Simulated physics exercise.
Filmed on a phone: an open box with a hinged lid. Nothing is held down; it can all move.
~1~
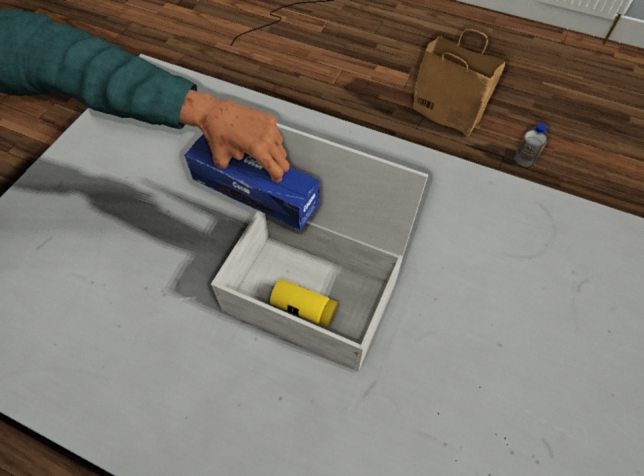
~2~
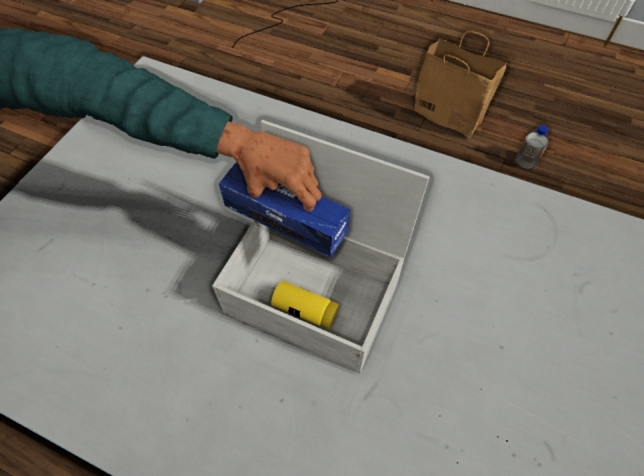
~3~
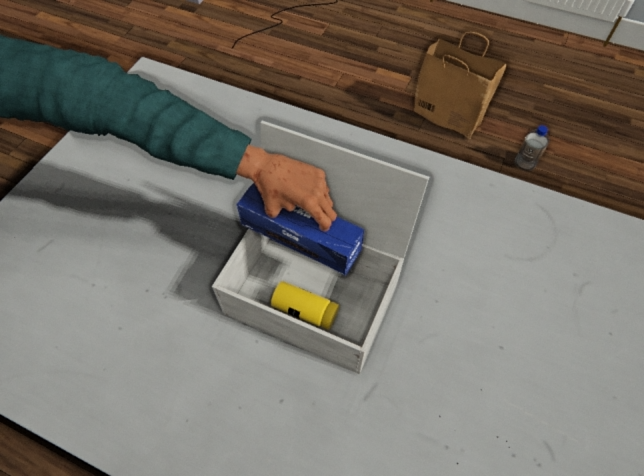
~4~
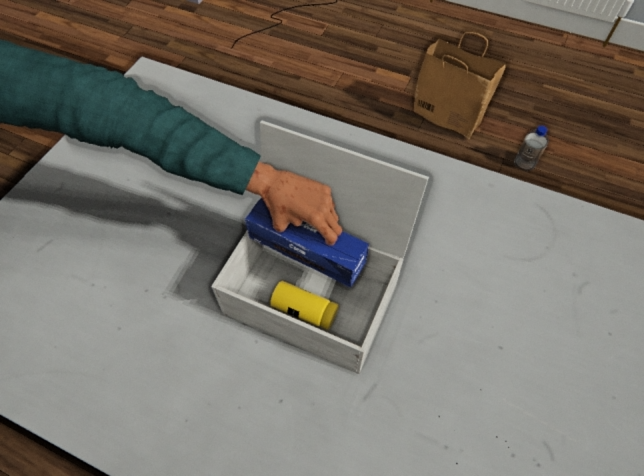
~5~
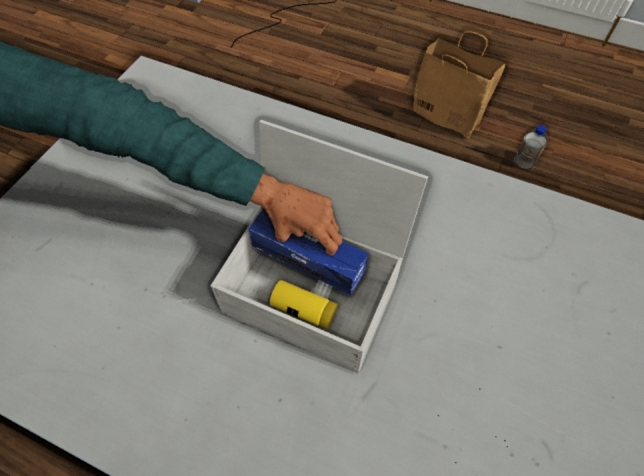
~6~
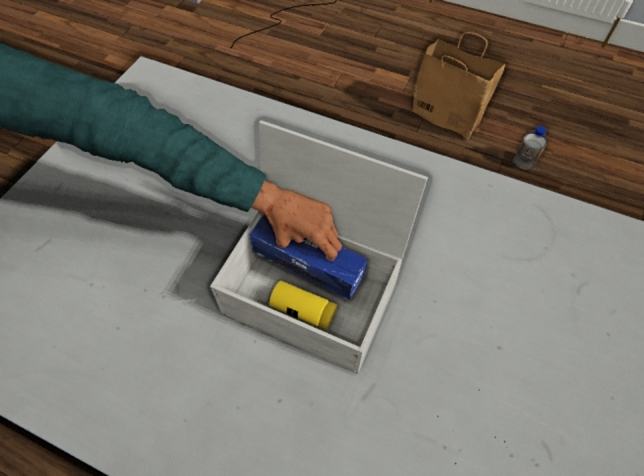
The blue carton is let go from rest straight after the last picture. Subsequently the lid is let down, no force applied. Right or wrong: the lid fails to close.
Wrong, it closes.
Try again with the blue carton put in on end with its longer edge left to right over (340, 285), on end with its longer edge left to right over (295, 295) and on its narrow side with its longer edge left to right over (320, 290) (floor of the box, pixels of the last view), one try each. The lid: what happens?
First try: It gets propped open; second try: It gets propped open; third try: It comes fully down.
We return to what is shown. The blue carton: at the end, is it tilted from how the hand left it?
As it turns out, the blue carton keeps its original angle.
Then, 1.00 s later than the last frame, lid starting down; blue carton moved a little near (309, 269).
Then, 1.70 s later than the last frame, lid 51° above the rim; blue carton moved a little near (309, 269).
Then, 2.10 s later than the last frame, lid 16° above the rim; blue carton moved a little near (309, 269).
When it is over, lid shut; moved from the start, blue carton; yellow shaker as before. End places, in pixels of the last picture, blue carton near (309, 269).
